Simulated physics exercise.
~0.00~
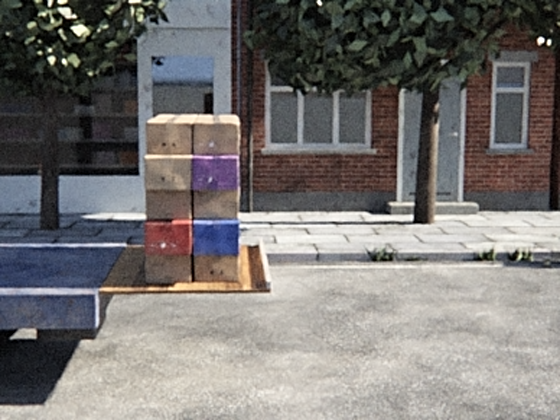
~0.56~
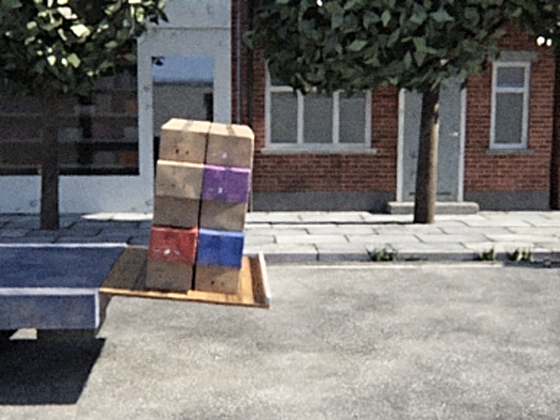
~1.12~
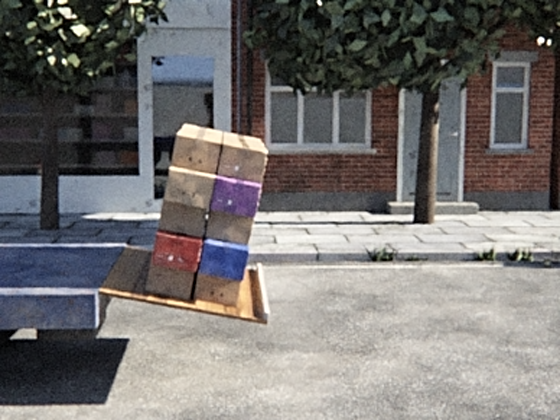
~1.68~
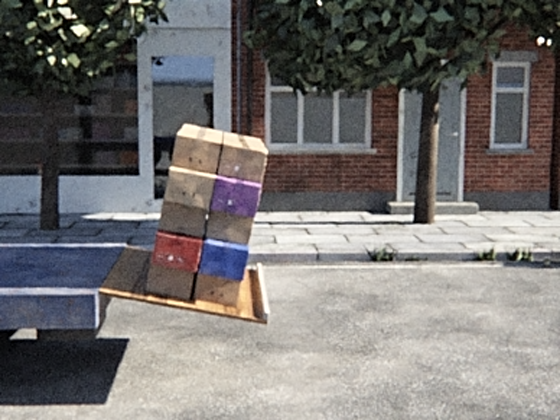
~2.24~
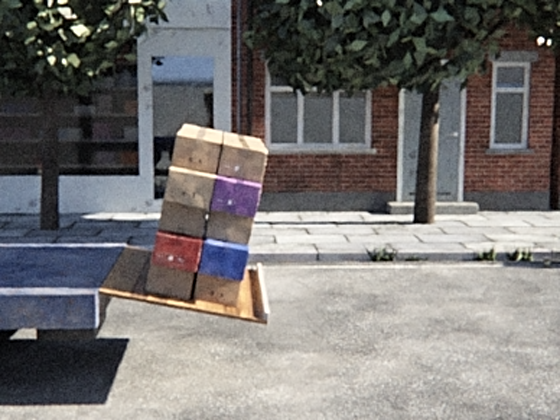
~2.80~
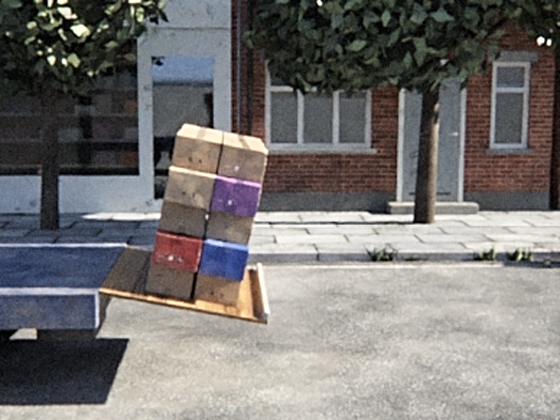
On a sunlit street, seen from the side by a still camera, a blue-grey flat-bed stands at the left, with trees, a pavement and a brick building behind. A wooden flap at its right end holds a tall, close stack of brown cartons, with a red one and a blue one low down and a purple one higher on the right. The flap tips gently down to the right, and the whole stack leans with it. Then the flap stops at a shallow slope. The cartons stay together, none falls, and the purple one is still in its place in the stack.
